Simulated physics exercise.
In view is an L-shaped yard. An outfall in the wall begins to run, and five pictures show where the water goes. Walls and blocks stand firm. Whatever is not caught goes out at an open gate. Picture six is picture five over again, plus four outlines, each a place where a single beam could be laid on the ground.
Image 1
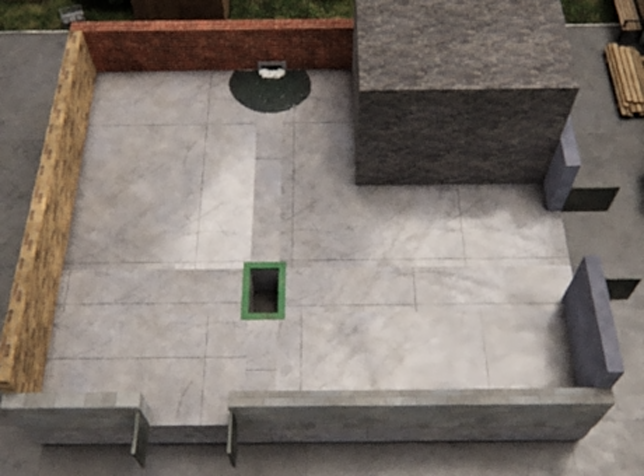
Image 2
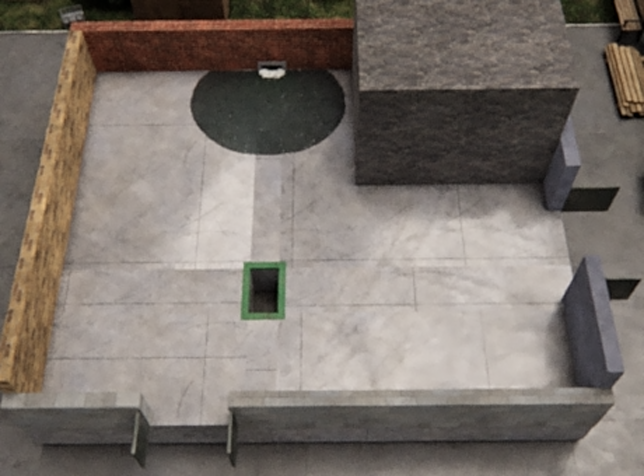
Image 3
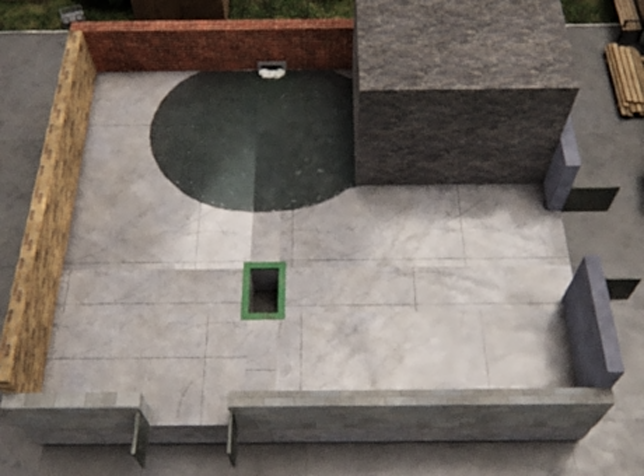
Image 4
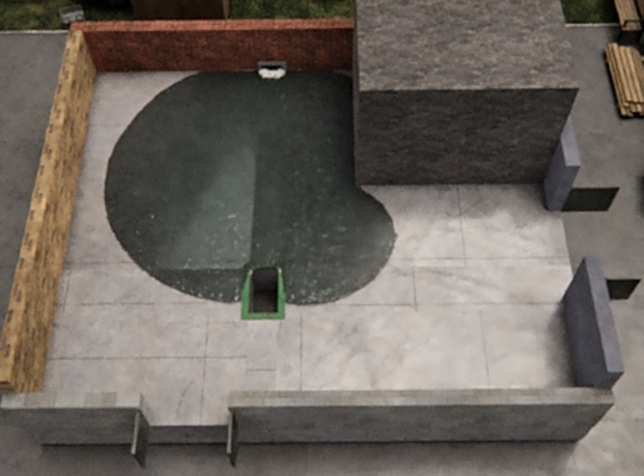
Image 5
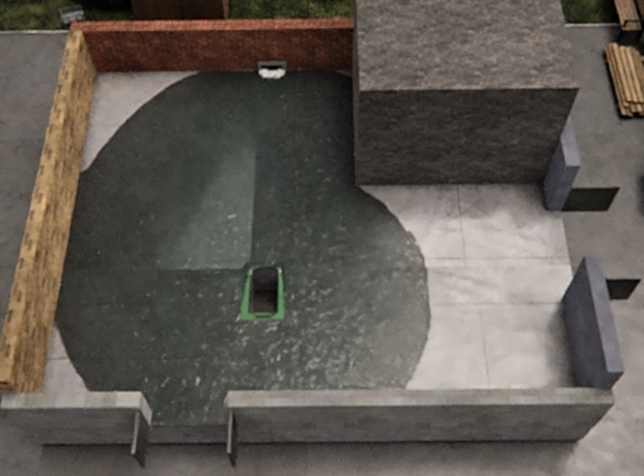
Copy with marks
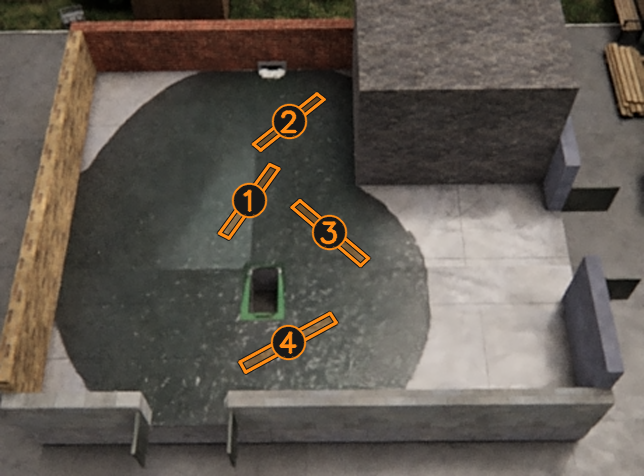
Dark water spreads from the outfall across an L-shaped yard and reaches the green drain.
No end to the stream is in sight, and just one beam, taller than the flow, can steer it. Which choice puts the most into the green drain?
Place 4 does it best.
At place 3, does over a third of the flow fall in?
No, it does not.
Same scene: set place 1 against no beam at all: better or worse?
Place 1 is worse.
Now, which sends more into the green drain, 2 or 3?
3 it is.
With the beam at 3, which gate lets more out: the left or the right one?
The left one.
In orange, 1 from (224, 235) to (274, 166); 2 from (257, 147) to (320, 96); 3 from (296, 203) to (364, 261); 4 from (242, 367) to (333, 317).
For place 1, about 15 % of the stream goes into the green drain, about 77 % out by the gates.
For place 2, about 12 % of the stream goes into the green drain, about 78 % out by the gates.
For place 3, about 15 % of the stream goes into the green drain, about 78 % out by the gates.
For place 4, about 23 % of the stream goes into the green drain, about 70 % out by the gates.
